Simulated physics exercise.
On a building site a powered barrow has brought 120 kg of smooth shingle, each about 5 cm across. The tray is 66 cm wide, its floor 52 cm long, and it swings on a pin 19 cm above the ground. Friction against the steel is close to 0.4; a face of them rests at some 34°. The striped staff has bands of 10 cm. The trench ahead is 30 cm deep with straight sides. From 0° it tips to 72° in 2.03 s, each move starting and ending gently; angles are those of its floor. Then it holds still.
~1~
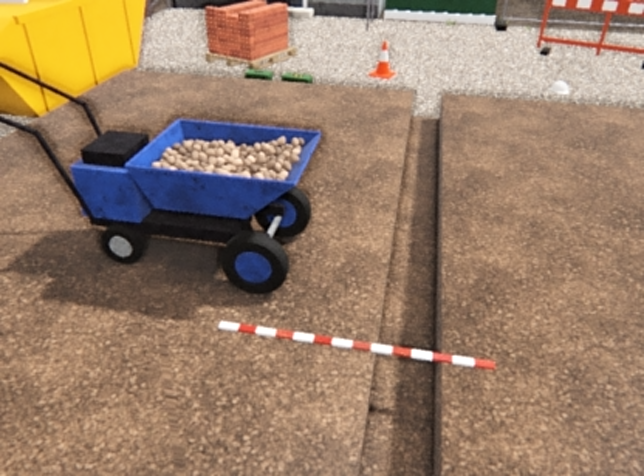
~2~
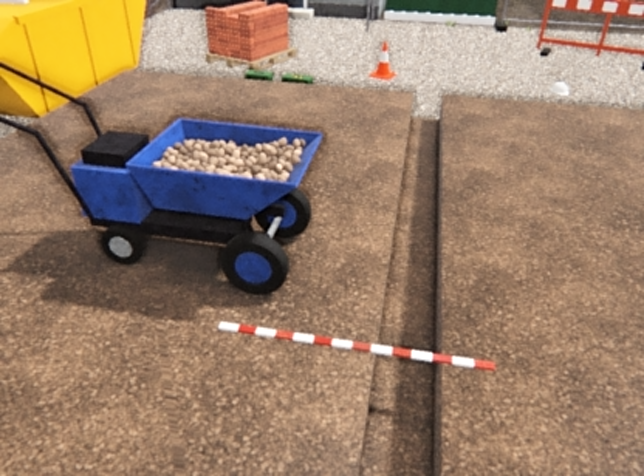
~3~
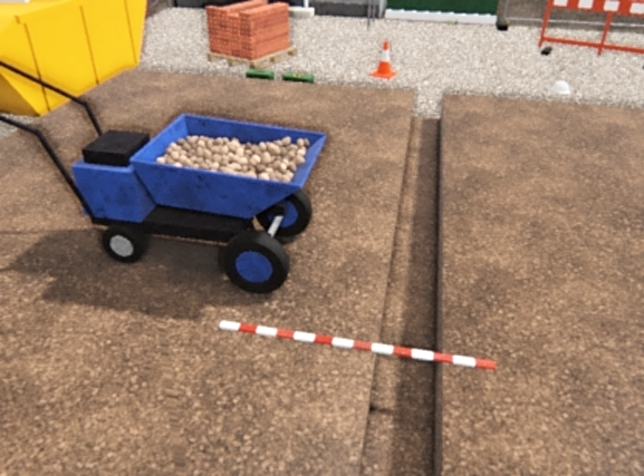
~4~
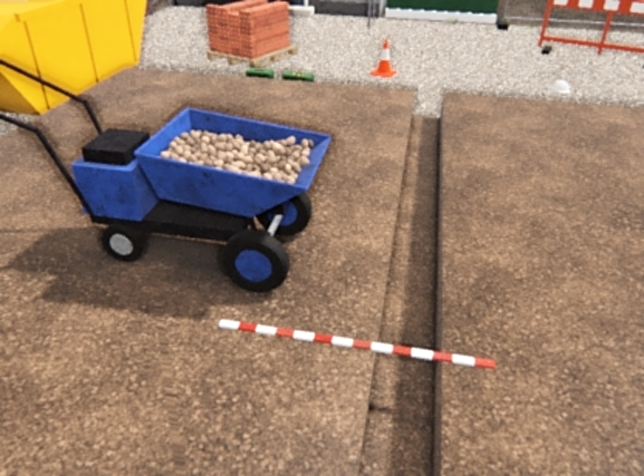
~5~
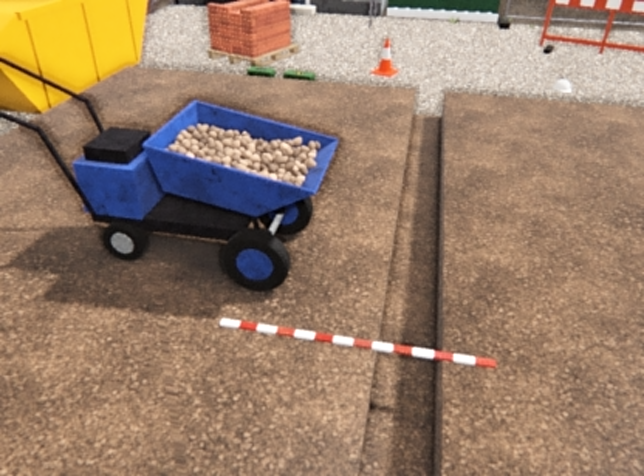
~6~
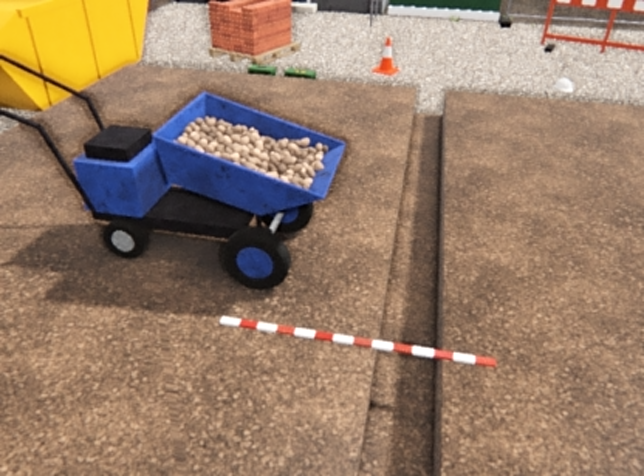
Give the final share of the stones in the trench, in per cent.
Some 96 per cent of it.
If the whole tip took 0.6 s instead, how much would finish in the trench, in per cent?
It would be near 90 per cent.
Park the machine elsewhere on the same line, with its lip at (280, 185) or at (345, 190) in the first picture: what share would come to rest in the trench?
About 75 and 65 per cent.
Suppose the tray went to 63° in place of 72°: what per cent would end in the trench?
In that case some 100 per cent.
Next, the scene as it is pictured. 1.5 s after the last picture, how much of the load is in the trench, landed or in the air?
About 80 per cent by then.
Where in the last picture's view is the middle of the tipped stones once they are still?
Around (412, 303).
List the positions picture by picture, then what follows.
The tray is at 0°, its lip at (295, 184); the top of the load is at (274, 149), in the first picture.
The tray is at 1°, its lip at (296, 186); the top of the load is at (263, 147), in the second picture.
Lip at (301, 187), floor tilted 3°, highest stones at (254, 147), in the third picture.
Lip at (306, 189), floor tilted 6°, highest stones at (207, 141), in the fourth picture.
The tray is at 10°, its lip at (315, 193); the top of the load is at (202, 132), in the fifth picture.
The tray is at 15°, its lip at (323, 198); the top of the load is at (207, 126), in the sixth picture.
Then, 0.9 s after the last picture the floor is at 61°, 93 % in the tray, 5 % short of the trench, 2 % in the trench; the foremost stones are at (395, 279).
Then, 1.5 s after the last picture the floor is at 72°, 11 % in the tray, 9 % short of the trench, 81 % in the trench; the foremost stones are at (436, 306).
Then, 1.9 s after the last picture the floor is at 72°, 0 % in the tray, 6 % short of the trench, 94 % in the trench; the foremost stones are at (436, 307).
Then, 3.8 s after the last picture the floor is at 72°, 0 % in the tray, 4 % short of the trench, 96 % in the trench; the foremost stones are at (436, 314).
